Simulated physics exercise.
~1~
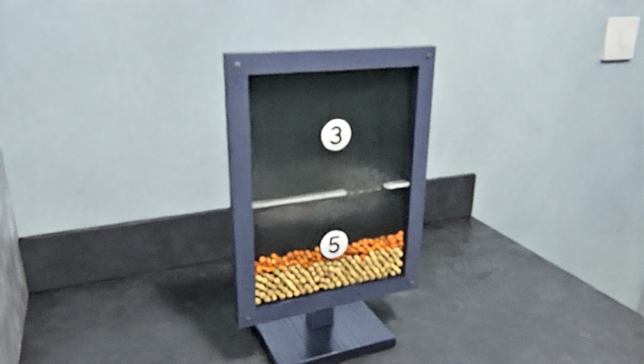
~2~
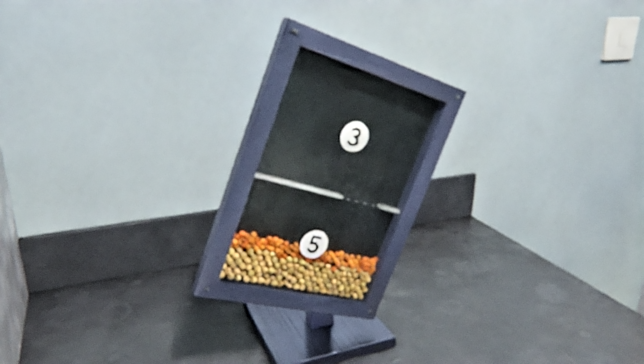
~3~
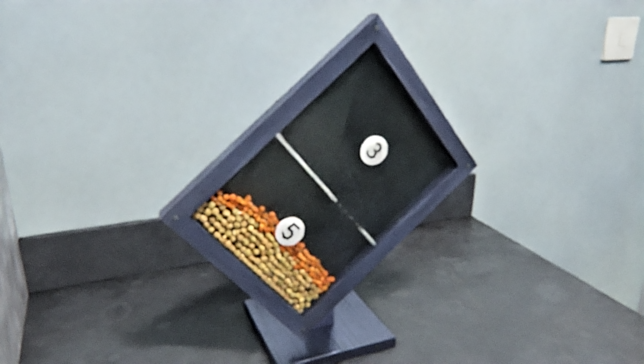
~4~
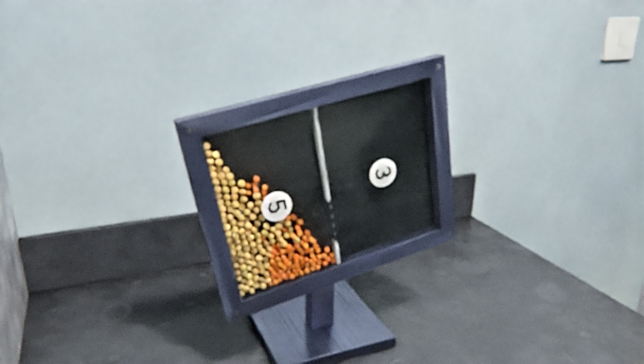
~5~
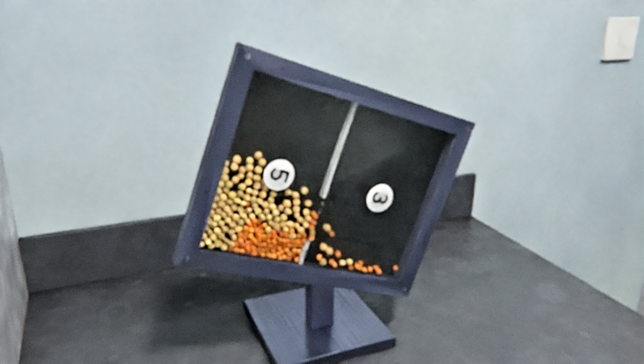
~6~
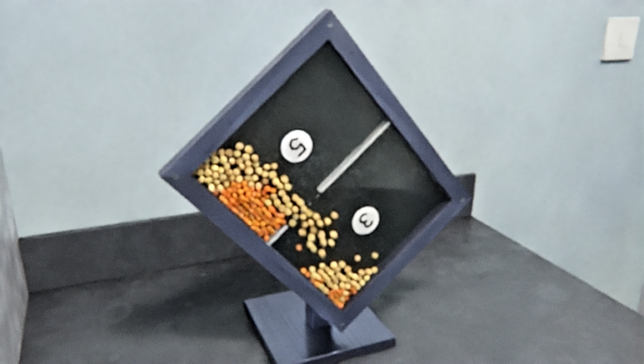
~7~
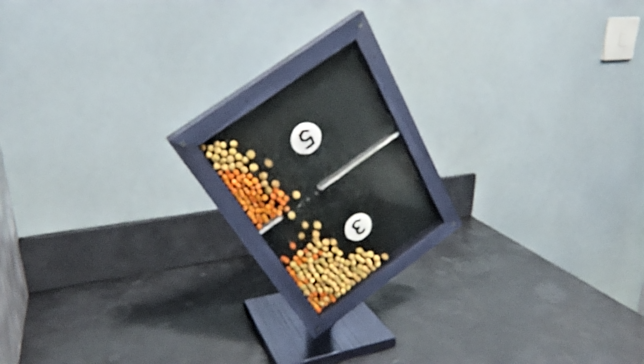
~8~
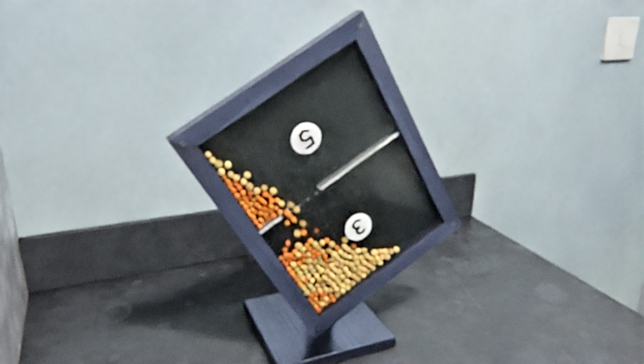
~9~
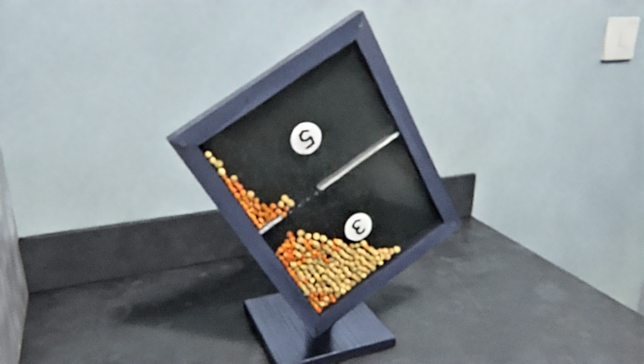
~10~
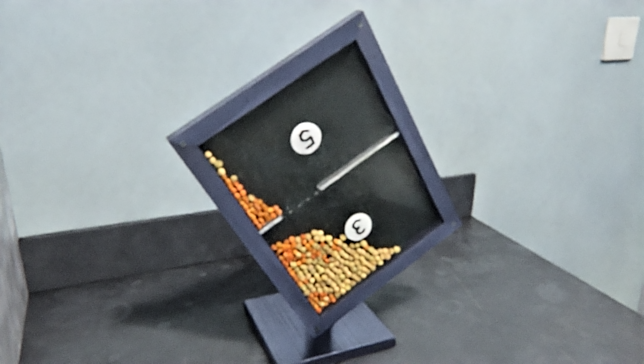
At the start, an upright, dark blue framed box on a stand holds orange beads on top of pale ones in its lower chamber, marked five, beneath a divider and an empty chamber marked three. The box turns clockwise, and the beads slump into its lower left corner. As it tips onto its side and beyond, some beads slip past the divider into chamber three. It keeps turning until it leans nearly upside down, then stops while more beads spill through the gap. Finally, most lie still in chamber three, with a small wedge left in chamber five.
